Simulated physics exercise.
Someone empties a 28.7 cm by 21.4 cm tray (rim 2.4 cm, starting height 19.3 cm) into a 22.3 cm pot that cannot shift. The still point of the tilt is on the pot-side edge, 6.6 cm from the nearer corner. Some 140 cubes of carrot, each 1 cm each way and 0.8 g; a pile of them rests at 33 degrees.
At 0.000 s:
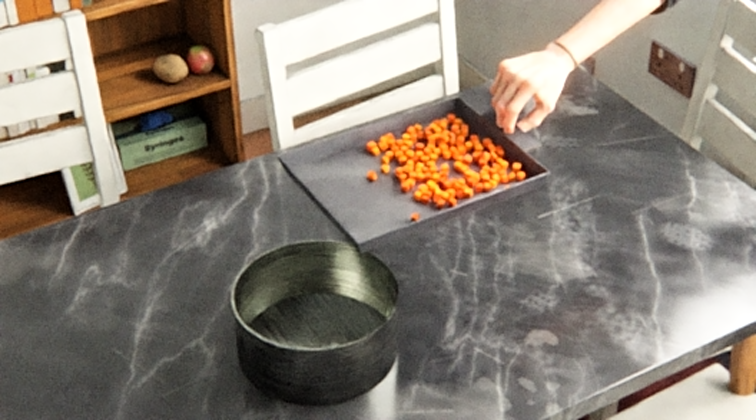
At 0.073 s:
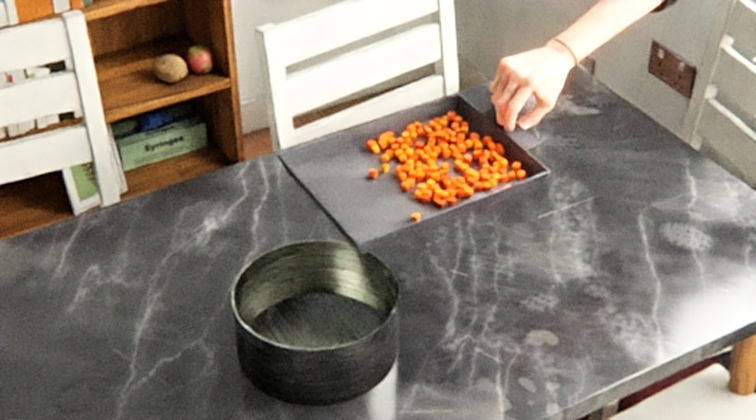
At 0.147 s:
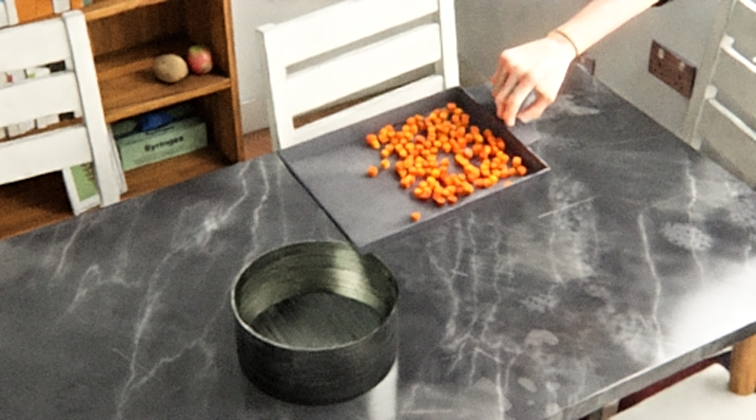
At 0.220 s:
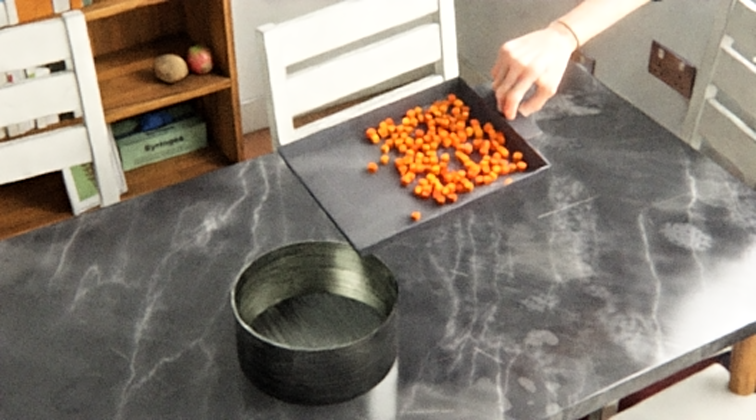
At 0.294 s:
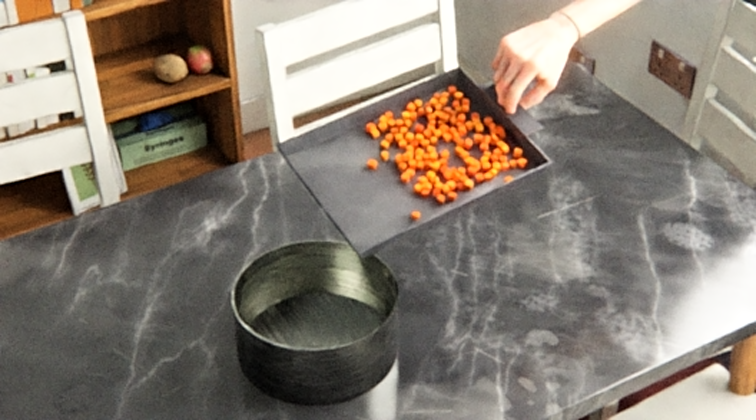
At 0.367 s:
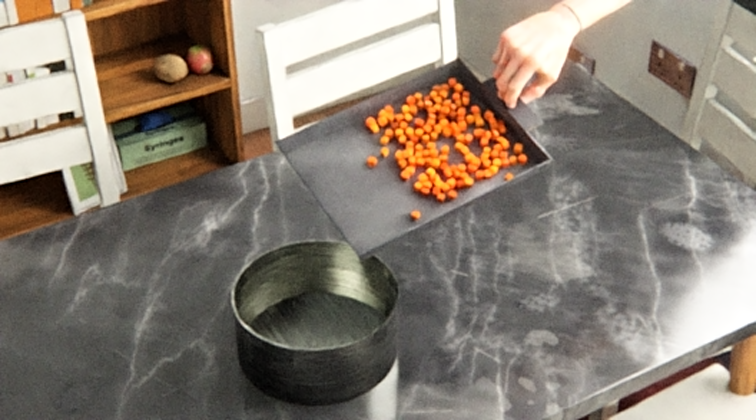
A kitchen or dining room is seen from above at an angle, looking across a dark marbled table with white chairs and a wooden shelf behind. A shallow dark grey tray holding a pile of small orange carrot cubes sits near the centre, behind a round, dark, empty pot. A hand at the upper right grips the tray's far edge and gradually lifts it, tilting the tray slightly towards the pot, while the cubes keep their places on it and the camera stays still.
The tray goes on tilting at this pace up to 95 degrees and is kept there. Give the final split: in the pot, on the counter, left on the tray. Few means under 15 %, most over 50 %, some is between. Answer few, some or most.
Pot: Most, counter: Some, tray: Few.
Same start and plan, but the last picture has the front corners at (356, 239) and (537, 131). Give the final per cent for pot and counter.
Pot 60, counter 40.
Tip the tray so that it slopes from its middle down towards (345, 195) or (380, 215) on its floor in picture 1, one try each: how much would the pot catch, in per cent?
About 60 and 95 per cent.
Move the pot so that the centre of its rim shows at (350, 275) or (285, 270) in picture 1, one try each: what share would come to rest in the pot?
About 75 and 0 per cent.
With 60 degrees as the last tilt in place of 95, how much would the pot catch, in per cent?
It would be near 20 per cent.
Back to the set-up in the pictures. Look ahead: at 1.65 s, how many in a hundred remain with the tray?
About 65 per cent.
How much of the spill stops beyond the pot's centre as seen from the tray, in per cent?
About 40 per cent.
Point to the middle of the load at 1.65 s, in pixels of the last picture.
Near (386, 258).
Then, at 1.13 s, tilt 52 degrees; the tray holds 95 %, the pot 0 %.
After 1.65 s, tilt 77 degrees; the tray holds 65 %, the pot 25 %.
After 2.22 s, tilt 95 degrees; the tray holds 5 %, the pot 60 %.
At rest (3.3 s), pot 70 %, counter 30 %, tray 0 %.
